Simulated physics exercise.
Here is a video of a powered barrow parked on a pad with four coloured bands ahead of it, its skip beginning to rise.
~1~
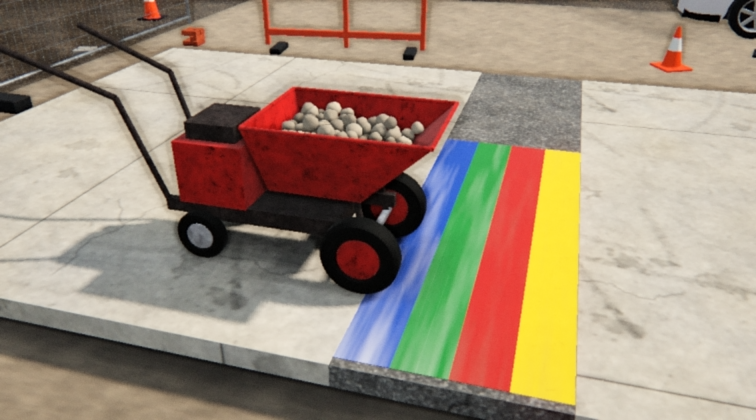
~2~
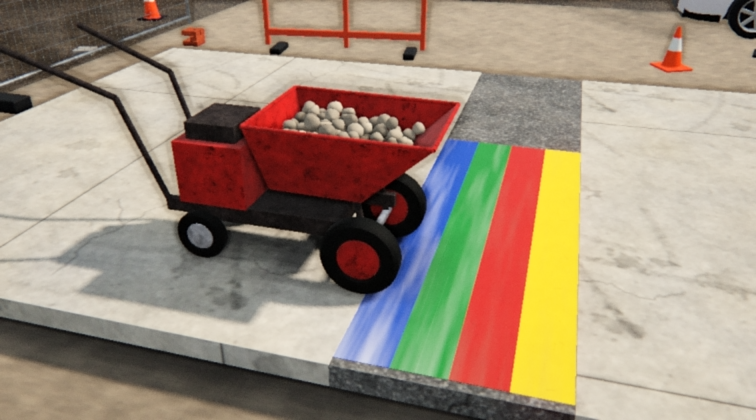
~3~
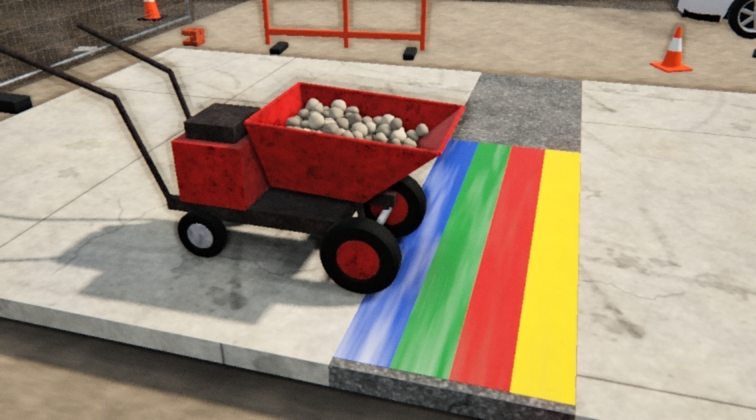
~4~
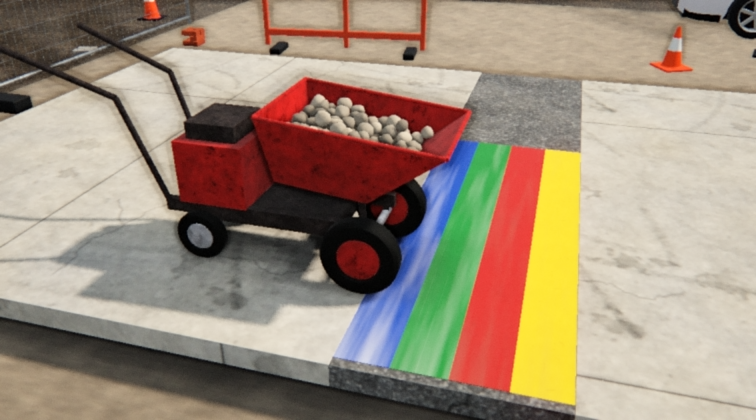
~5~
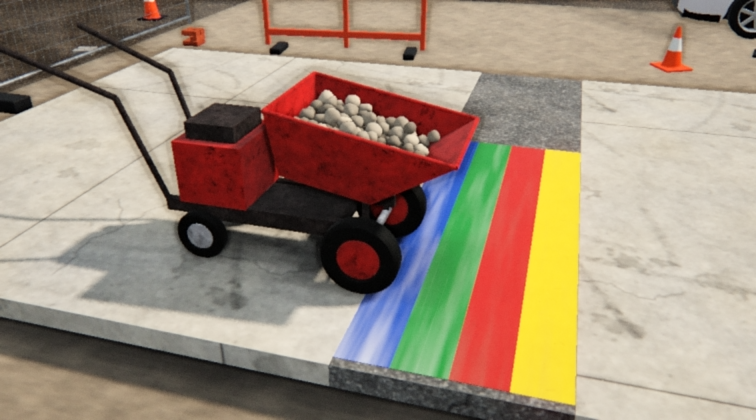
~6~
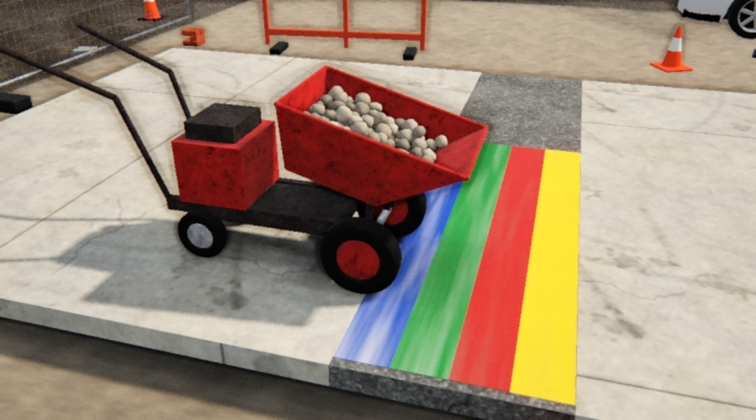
A red powered barrow loaded with rounded, pale pebbles stands on a concrete pad, seen from slightly above and to the side by a still camera. Its black handles are at left, with blue, green, red and yellow bands at right and an orange cone and barrier behind. The skip begins nearly level, then gradually tilts forward to the right, its rear rising while the pebbles stay inside and the wheels remain still.
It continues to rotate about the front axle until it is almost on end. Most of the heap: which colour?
Colour: Yellow.
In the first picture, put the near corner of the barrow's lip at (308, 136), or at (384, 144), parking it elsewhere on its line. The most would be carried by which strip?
First attempt: That green strip. Second attempt: The red one.
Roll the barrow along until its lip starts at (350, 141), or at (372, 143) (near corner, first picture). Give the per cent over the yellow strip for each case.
That works out to 10 per cent for the first position and 10 per cent for the second.
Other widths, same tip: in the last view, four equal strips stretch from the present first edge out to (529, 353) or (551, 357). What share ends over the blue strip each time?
I'd put it at some 0 % for the first and some 0 % for the second.
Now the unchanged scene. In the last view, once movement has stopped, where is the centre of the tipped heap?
Roughly at pixel (556, 281).
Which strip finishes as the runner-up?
The next spot goes to red.
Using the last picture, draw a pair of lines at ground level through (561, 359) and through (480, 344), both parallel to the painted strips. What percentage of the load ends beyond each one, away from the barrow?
Estimate: 30 % and 70 %, respectively.
Soon, skip tipped steeply; all in the skip.
A while on, skip tipped steeply; most in the skip; a small part over the red strip; about a quarter over the yellow strip; a stray few off the paint.
Towards the end, skip tipped right over; about a third in the skip; a small part over the red strip; about a third over the yellow strip; about a quarter off the paint.
Finally, skip tipped right over; about a third in the skip; none over the blue strip; none over the green strip; a small part over the red strip; about a third over the yellow strip; about a quarter off the paint.
